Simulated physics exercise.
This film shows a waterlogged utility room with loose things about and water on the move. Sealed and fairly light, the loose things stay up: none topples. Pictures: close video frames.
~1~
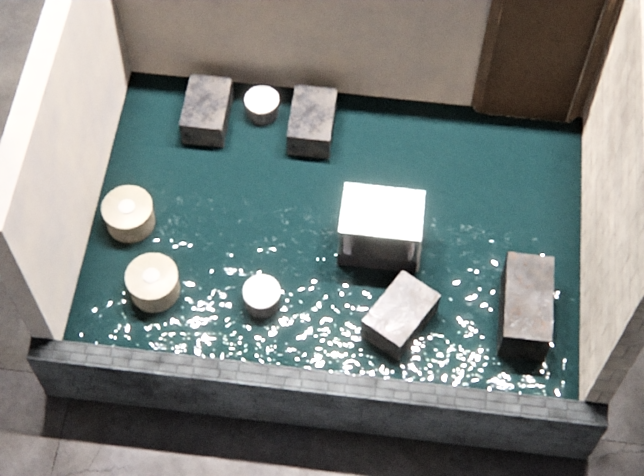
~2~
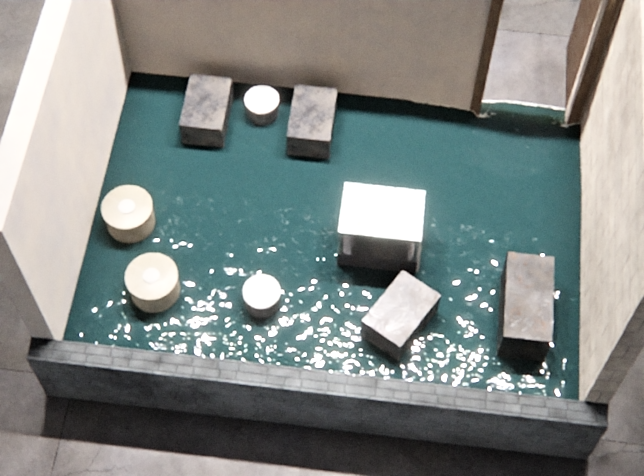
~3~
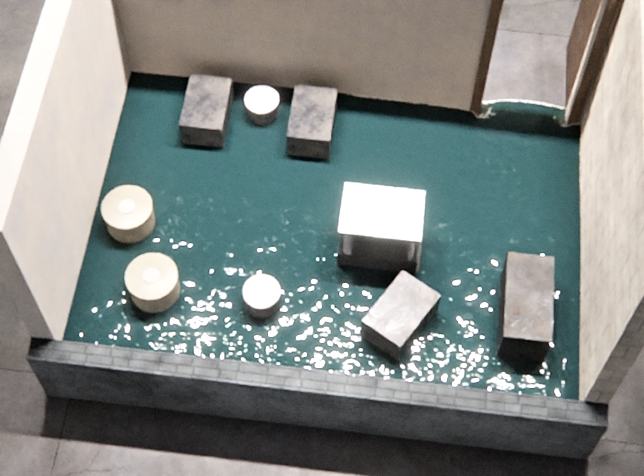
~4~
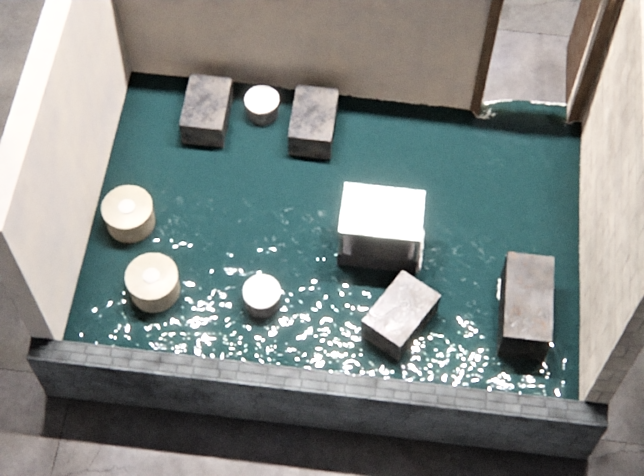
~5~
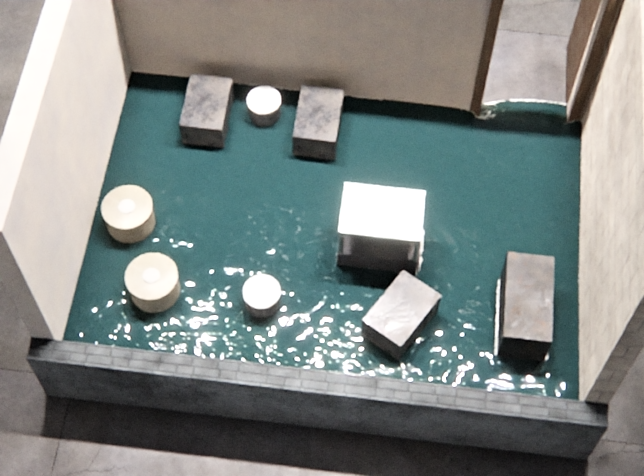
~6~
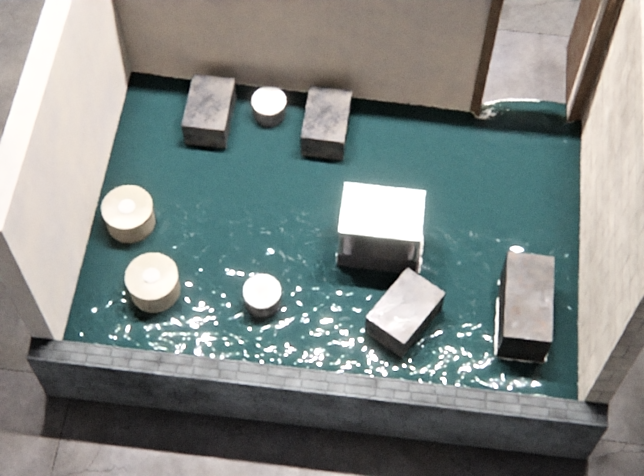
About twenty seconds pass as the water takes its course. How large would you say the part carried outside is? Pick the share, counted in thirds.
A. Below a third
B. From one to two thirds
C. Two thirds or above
Answer: B.
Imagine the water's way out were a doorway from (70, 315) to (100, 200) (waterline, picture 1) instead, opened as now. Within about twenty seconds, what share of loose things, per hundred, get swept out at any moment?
I'd guess around 100 percent.
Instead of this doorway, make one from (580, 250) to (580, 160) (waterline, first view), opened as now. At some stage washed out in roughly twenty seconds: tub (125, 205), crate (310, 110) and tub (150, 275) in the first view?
Object one: Remains; object two: Leaves; object three: Remains.
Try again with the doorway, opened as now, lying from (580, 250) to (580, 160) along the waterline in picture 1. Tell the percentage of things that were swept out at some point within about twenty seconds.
40 per cent.
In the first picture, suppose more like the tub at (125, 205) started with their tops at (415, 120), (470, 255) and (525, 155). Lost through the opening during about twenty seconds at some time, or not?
In order: Exits; exits; exits.
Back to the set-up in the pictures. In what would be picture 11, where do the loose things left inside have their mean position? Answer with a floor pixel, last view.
Around pixel (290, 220).
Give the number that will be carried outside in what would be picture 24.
Tally: 1.
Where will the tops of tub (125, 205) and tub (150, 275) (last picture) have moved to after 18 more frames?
Approximately (152, 198) for the first and (181, 271) for the second.
A moment on, 0 of 7 are out; 7 afloat.
Next, 1 of 7 are out; 6 afloat.
Later, 3 of 7 are out; 4 afloat.
In the end, 4 of 7 are out; 3 afloat.
